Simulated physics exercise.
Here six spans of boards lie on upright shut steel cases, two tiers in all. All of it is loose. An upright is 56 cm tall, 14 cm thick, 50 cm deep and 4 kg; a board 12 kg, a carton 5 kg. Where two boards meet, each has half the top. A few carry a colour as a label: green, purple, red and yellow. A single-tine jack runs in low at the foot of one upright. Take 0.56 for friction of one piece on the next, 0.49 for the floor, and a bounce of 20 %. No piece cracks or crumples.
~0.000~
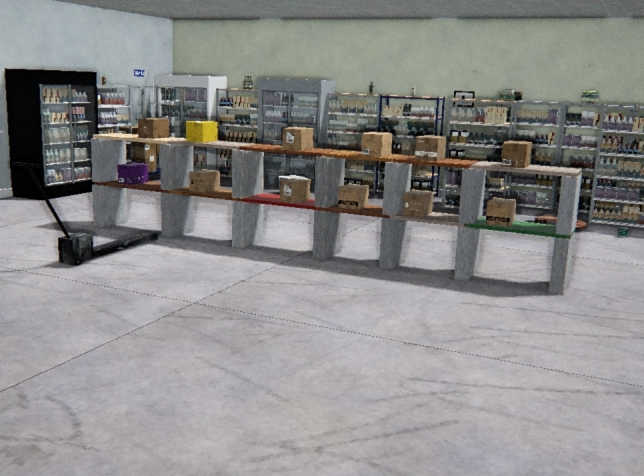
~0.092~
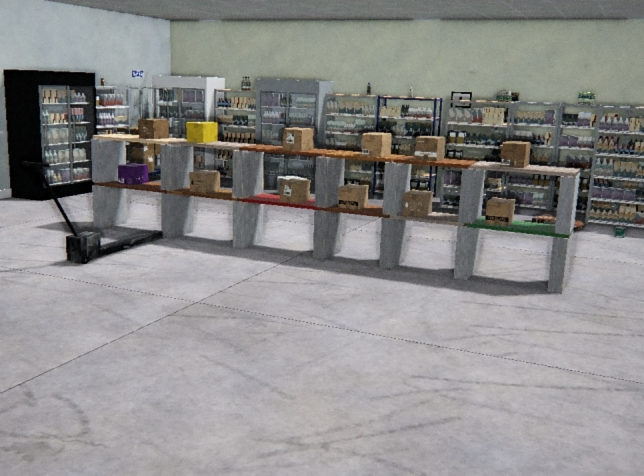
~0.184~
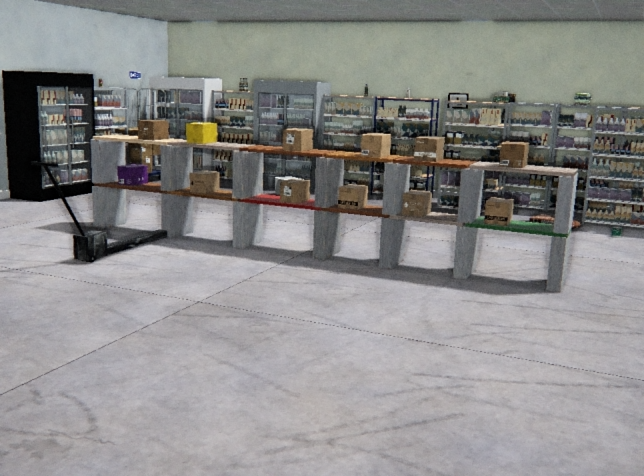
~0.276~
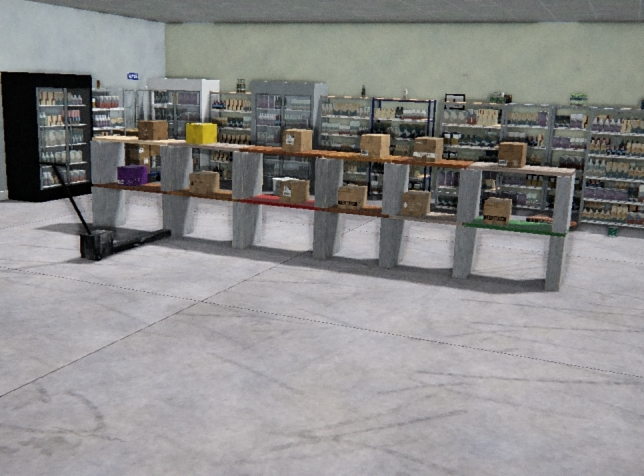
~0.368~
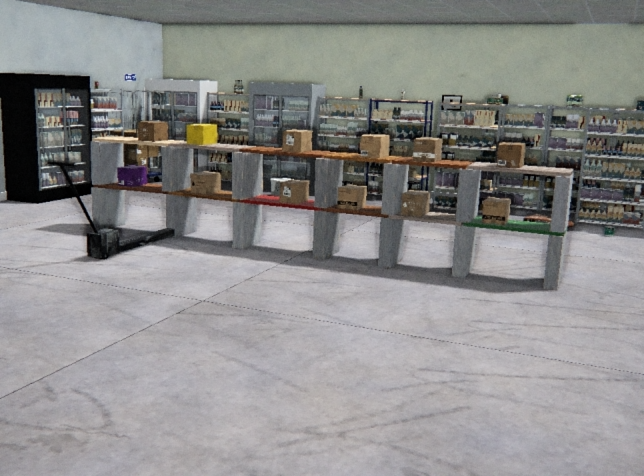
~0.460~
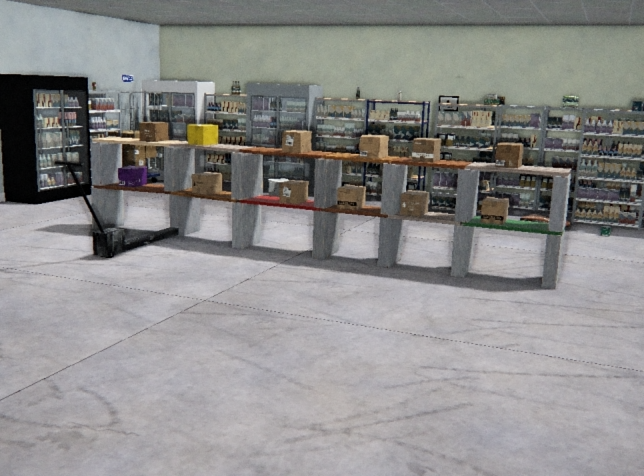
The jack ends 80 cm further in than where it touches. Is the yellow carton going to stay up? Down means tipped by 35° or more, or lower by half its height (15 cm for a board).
The yellow carton stays up.
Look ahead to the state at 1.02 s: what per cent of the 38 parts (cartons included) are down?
0 per cent by then.
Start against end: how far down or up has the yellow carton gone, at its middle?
About 0 cm lower.
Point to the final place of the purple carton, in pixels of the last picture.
Around (181, 217).
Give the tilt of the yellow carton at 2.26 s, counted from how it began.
Some 0°.
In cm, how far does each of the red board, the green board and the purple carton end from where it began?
Red 0, green 0, purple 80.
Around 0.66 s, none of the 38 pieces down, 12 disturbed; yellow carton displaced 13 cm; purple carton displaced 11 cm.
Around 1.02 s, none of the 38 pieces down, 14 disturbed; yellow carton displaced 33 cm; purple carton tipped 9°.
Around 1.62 s, 5 of the 38 pieces down; yellow carton displaced 38 cm; purple carton tipped 31°, 41 cm lower.
Around 2.26 s, 5 of the 38 pieces down; yellow carton displaced 40 cm; purple carton tipped 38°, 55 cm lower.
Finally (3.9 s), 5 of the 38 pieces down; yellow carton displaced 40 cm; purple carton tipped 35°, 55 cm lower; red board unmoved. Seen by the last camera, middles, yellow carton near (220, 134), purple carton near (181, 217).
